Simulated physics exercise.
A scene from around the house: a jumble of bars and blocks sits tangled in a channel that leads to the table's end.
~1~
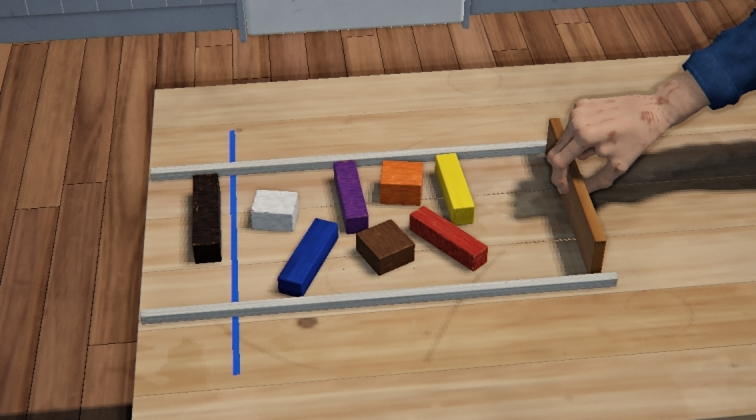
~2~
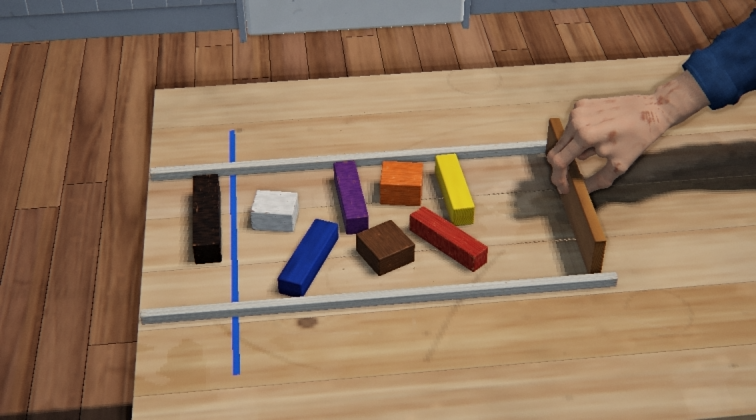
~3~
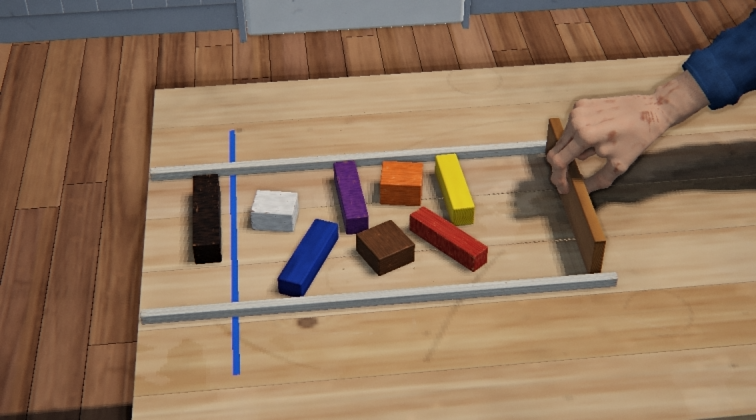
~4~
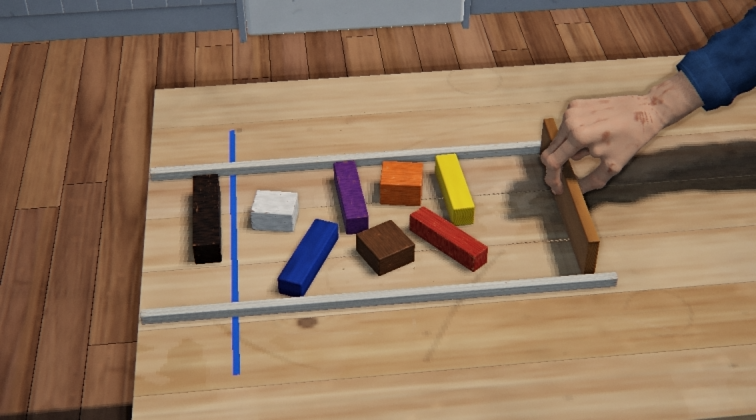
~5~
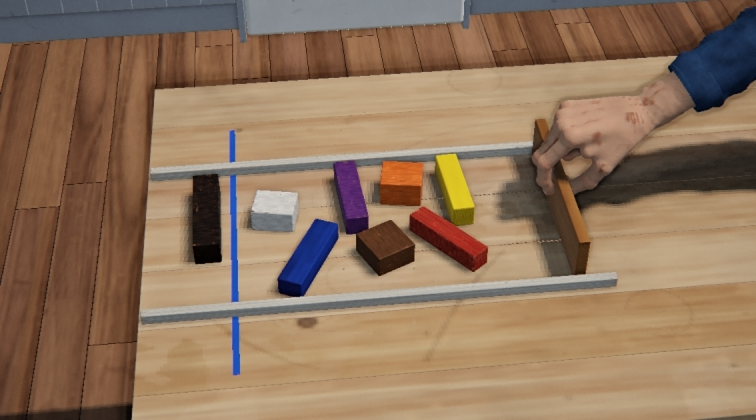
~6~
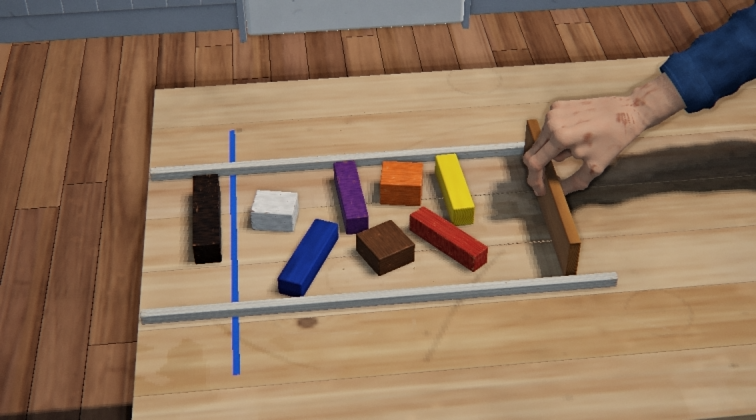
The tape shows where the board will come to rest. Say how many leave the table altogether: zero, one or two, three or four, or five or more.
Lost: One or two.
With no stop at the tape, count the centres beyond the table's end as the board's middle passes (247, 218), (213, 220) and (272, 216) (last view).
First 2, then 4, finally 1.
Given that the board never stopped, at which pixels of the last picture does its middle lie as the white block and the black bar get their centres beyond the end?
When the white block crosses, the middle is near (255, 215); when the black bar crosses, near (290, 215).
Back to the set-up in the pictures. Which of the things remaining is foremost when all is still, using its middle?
Blue stick.
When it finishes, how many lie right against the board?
2 in contact.
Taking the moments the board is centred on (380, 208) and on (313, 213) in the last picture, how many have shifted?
So 7, and at the other place 8.
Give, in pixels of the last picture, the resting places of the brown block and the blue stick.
The brown block finishes at (183, 271); the blue stick finishes at (145, 274).
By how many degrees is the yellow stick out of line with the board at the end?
I'd put it at about 0°.
Soon after, none off yet; black bar at rest near (207, 218); white block at rest near (275, 211); blue stick at rest near (309, 258).
In the end, the number that fall off is one or two; gone, white block and black bar.
